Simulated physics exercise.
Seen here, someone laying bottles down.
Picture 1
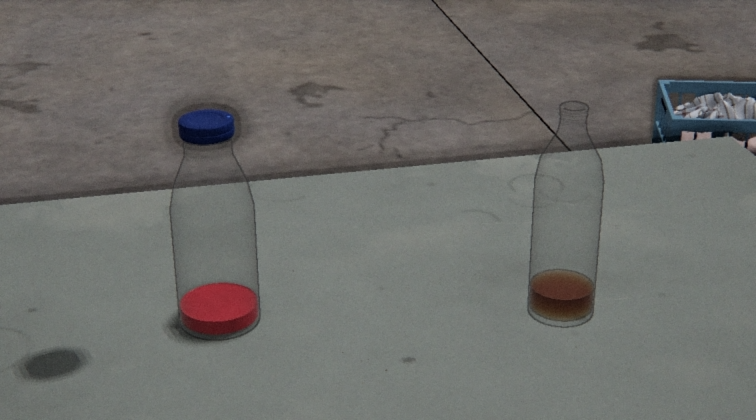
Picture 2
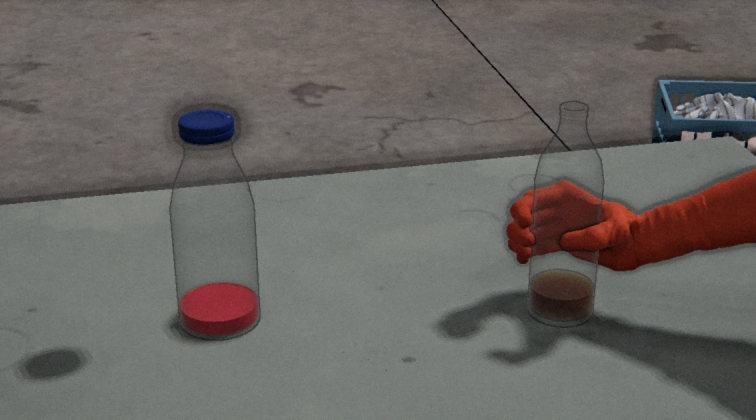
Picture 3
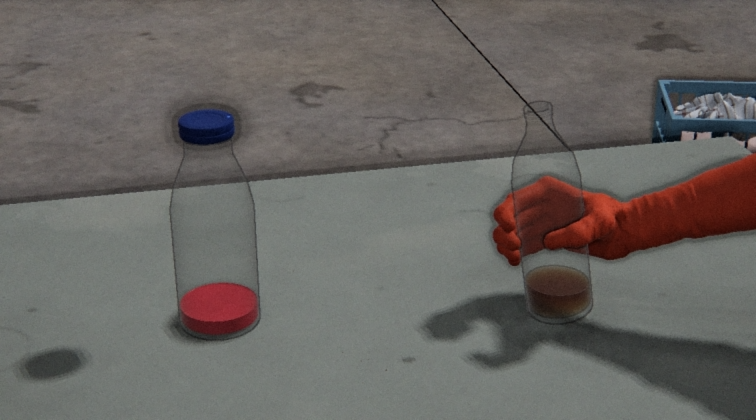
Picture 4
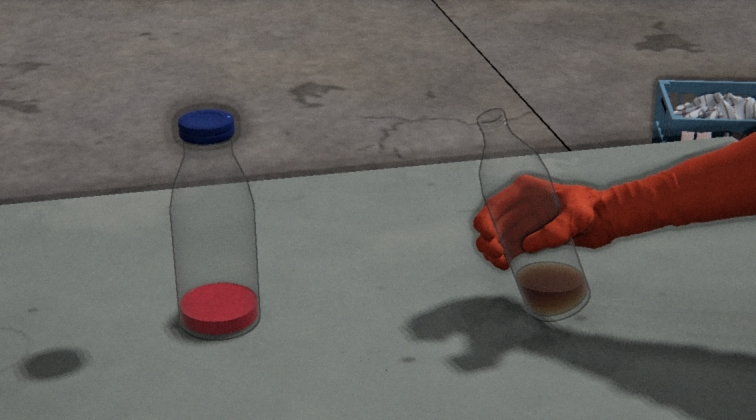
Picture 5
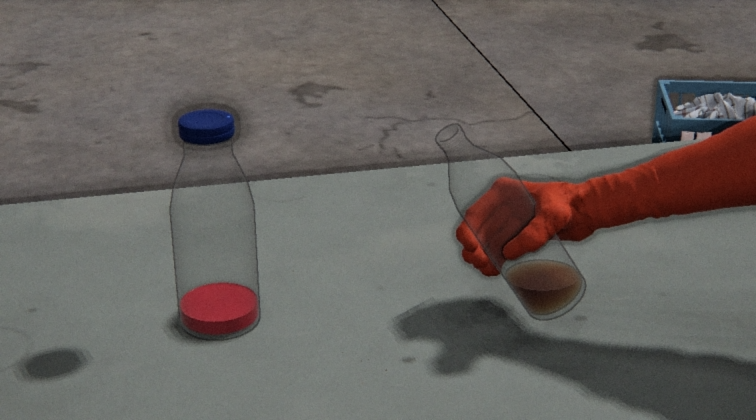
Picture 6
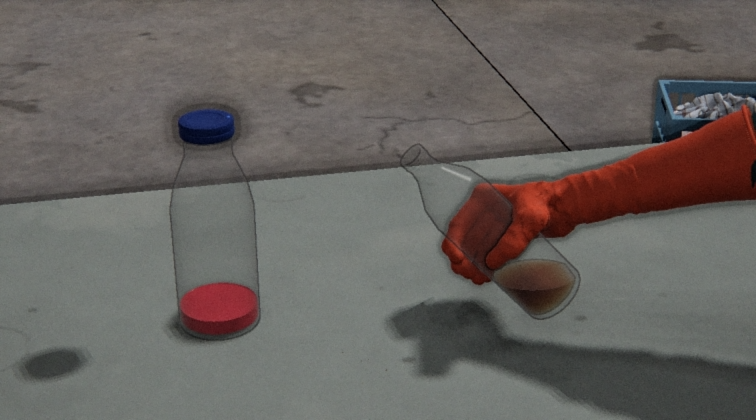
A gloved orange hand grips the open right bottle and tilts it to the left.
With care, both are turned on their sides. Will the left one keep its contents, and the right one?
Left: It keeps it in. Right: It keeps it in.
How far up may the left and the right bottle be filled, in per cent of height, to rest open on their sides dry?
About 14 and 26 per cent.
Soon after, the right bottle is nearly down; right bottle, nothing comes out.
Later, the right bottle lies flat; right bottle, nothing comes out.
In the end, both lie flat; right bottle, nothing comes out; left bottle, nothing comes out.
